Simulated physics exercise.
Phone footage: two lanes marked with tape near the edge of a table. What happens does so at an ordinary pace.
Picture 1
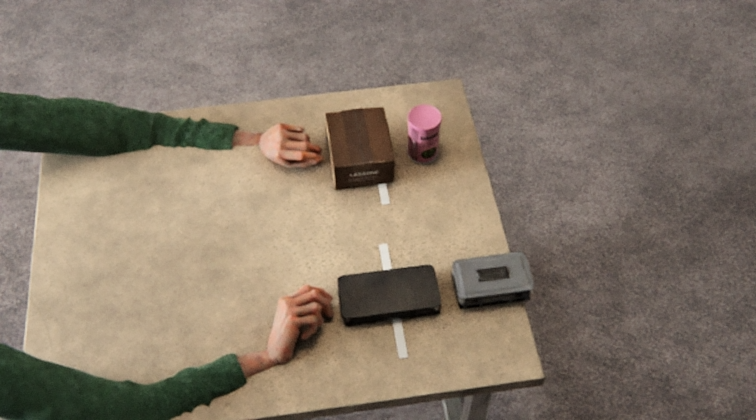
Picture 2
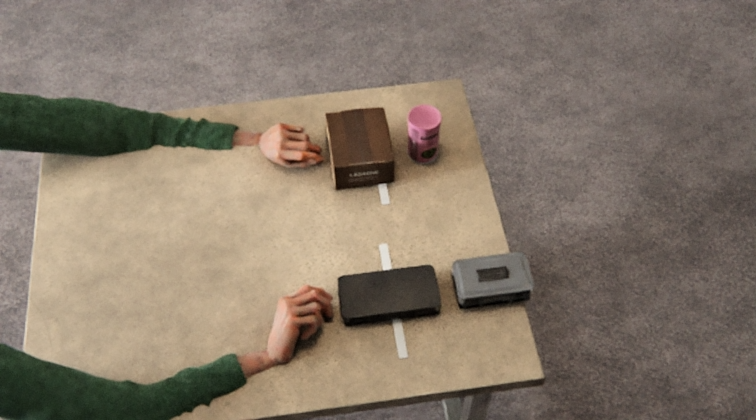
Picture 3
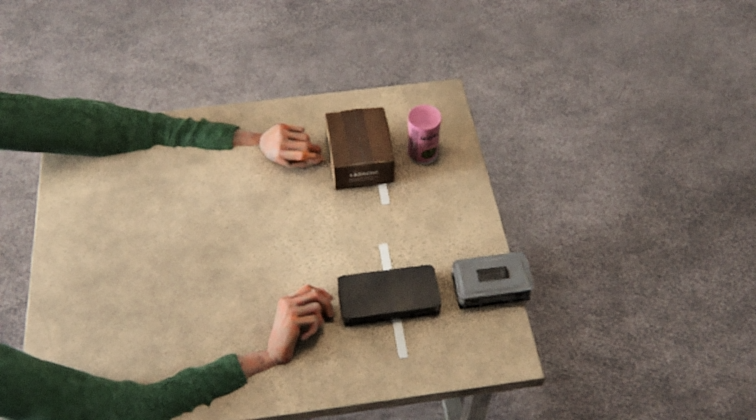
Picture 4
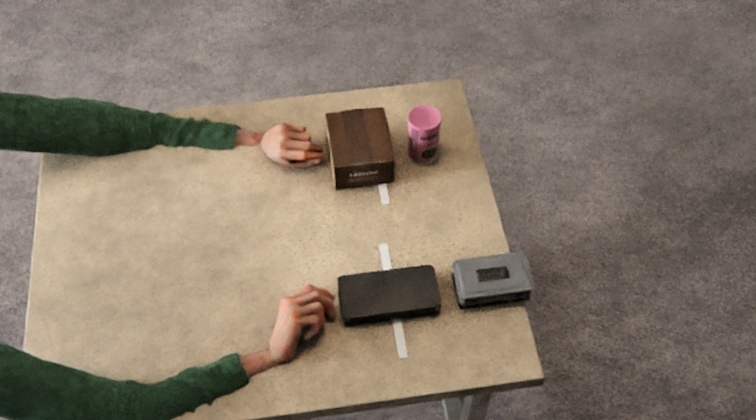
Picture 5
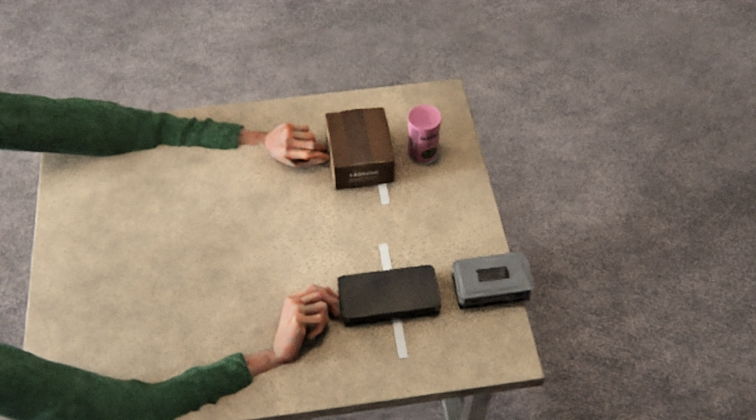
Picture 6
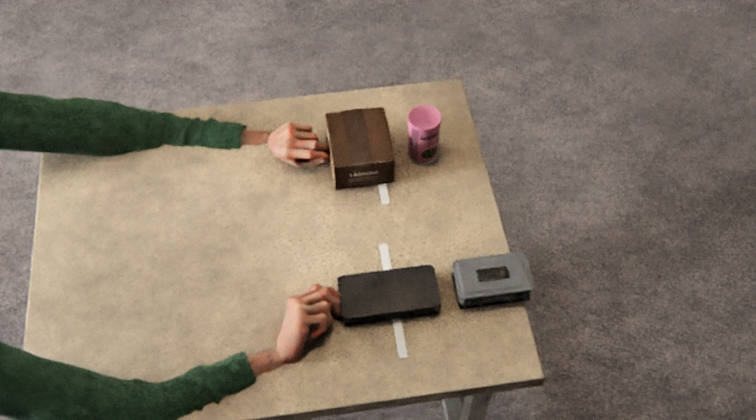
Two hands in green sleeves shift very slightly right on a table, one close to a brown box and the other close to a black case, while those objects, a pink tin and a grey case stay still.
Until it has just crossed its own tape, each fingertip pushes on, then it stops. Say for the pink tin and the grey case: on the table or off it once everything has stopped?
Pink tin: On; grey case: Off.
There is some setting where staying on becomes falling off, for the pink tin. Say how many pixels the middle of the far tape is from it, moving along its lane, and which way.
A shift of 24 pixels to the right.
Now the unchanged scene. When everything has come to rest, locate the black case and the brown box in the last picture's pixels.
Final centres, approx.: First (446, 288), second (411, 142).
Then, 1.44 s past the last view, pink tin travelled about its own width near (457, 131); grey case in the air near (528, 370).
Finally, the pink tin is still on the table, near (457, 131); the grey case drops to the floor.
